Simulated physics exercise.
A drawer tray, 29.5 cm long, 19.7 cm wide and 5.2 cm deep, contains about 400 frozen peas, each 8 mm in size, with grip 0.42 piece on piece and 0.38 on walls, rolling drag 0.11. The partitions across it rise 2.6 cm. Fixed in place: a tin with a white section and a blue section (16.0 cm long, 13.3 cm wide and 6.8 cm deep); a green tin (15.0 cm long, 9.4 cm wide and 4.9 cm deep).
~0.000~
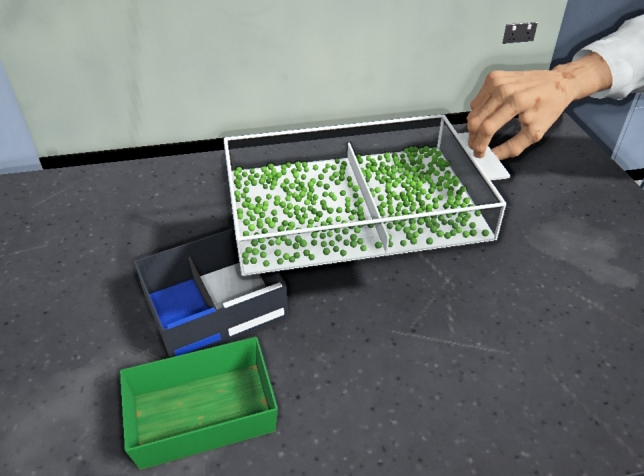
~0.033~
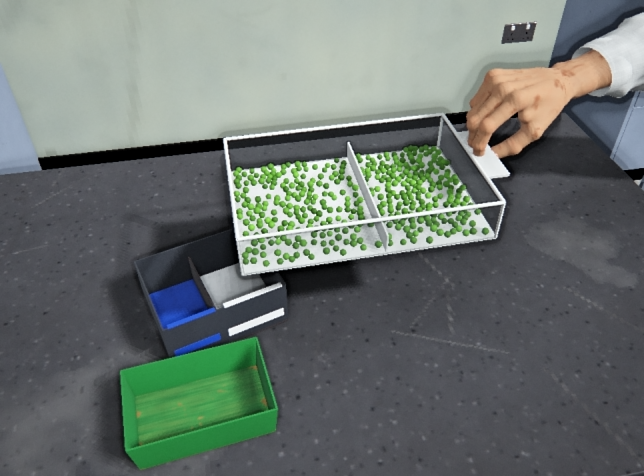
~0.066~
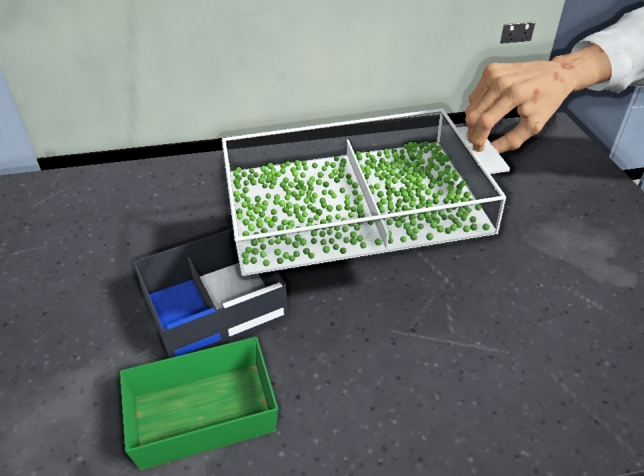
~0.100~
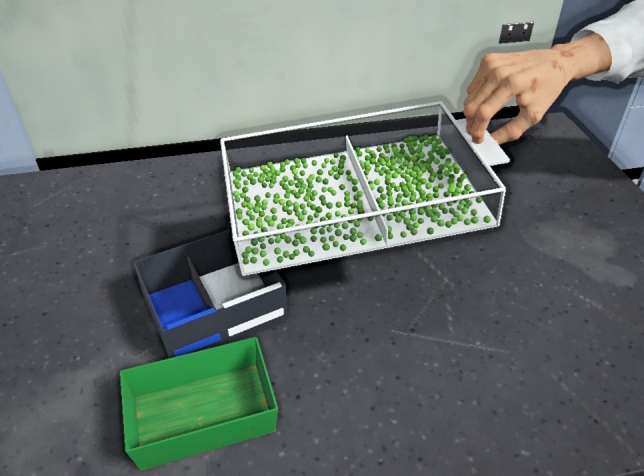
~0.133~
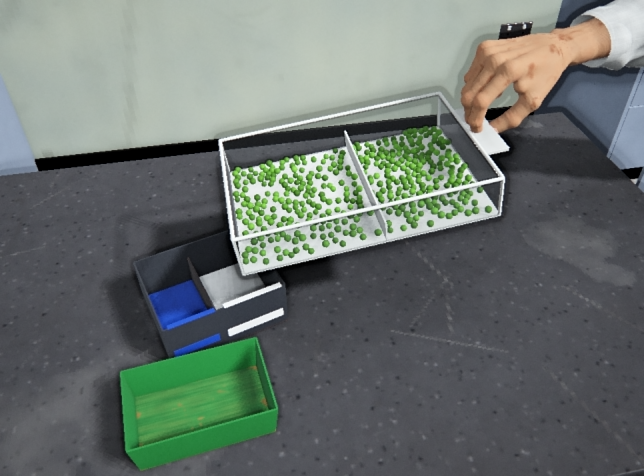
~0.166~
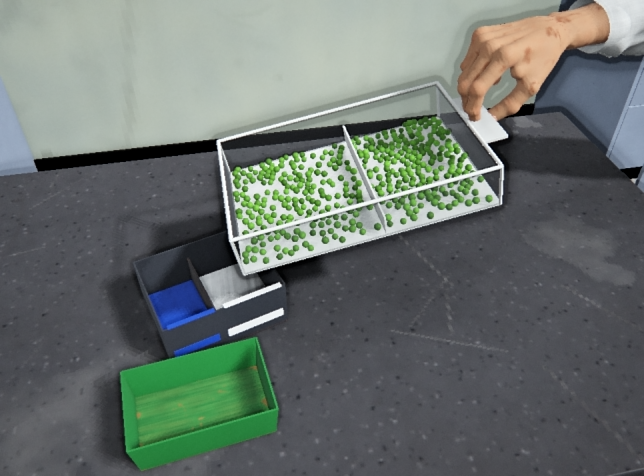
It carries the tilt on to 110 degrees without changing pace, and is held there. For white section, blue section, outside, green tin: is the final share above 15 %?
White section: Under, blue section: Over, outside: Over, green tin: Under.
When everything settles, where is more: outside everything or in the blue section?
Larger share at rest: Outside everything.
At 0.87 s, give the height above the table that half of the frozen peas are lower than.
I'd estimate close to 28 centimetres.
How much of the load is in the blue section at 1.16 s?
By then, around 0 percent is in.
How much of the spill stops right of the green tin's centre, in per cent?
Near 10 in a hundred.
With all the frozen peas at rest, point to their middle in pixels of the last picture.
Close to pixel (152, 307) of the final picture.
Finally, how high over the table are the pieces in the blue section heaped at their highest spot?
Around 2.5 centimetres above the table.
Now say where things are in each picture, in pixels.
The first picture shows drawer tray at (375, 225); tilt 0 degrees; leading edge at (231, 184); divided tin at (208, 272); green tin at (197, 389).
The second picture shows drawer tray at (375, 224); tilt 0 degrees; leading edge at (231, 184).
The third picture shows drawer tray at (374, 222); tilt 2 degrees; leading edge at (230, 184).
The fourth picture shows drawer tray at (373, 218); tilt 4 degrees; leading edge at (228, 185).
The fifth picture shows drawer tray at (371, 212); tilt 7 degrees; low side left; leading edge at (226, 185).
The sixth picture shows drawer tray at (368, 207); tilt 10 degrees; low side left; leading edge at (224, 186); divided tin at (208, 273); green tin at (197, 390). It turns about 95 degrees a second.
After 0.55 s, tilt 46 degrees; drawer tray 100 %; middle of all pieces near (303, 145).
After 0.87 s, tilt 76 degrees; drawer tray 100 %; middle of all pieces near (254, 125).
Then, at 1.16 s, tilt 103 degrees; drawer tray 100 %; middle of all pieces near (199, 136).
After 1.44 s, tilt 110 degrees; outside 40 %, drawer tray 5 %, blue section 25 %, in the air 30 %; middle of all pieces near (147, 275).
At rest (2.6 s), outside 65 %, drawer tray 0 %, white section 0 %, green tin 0 %, blue section 35 %.
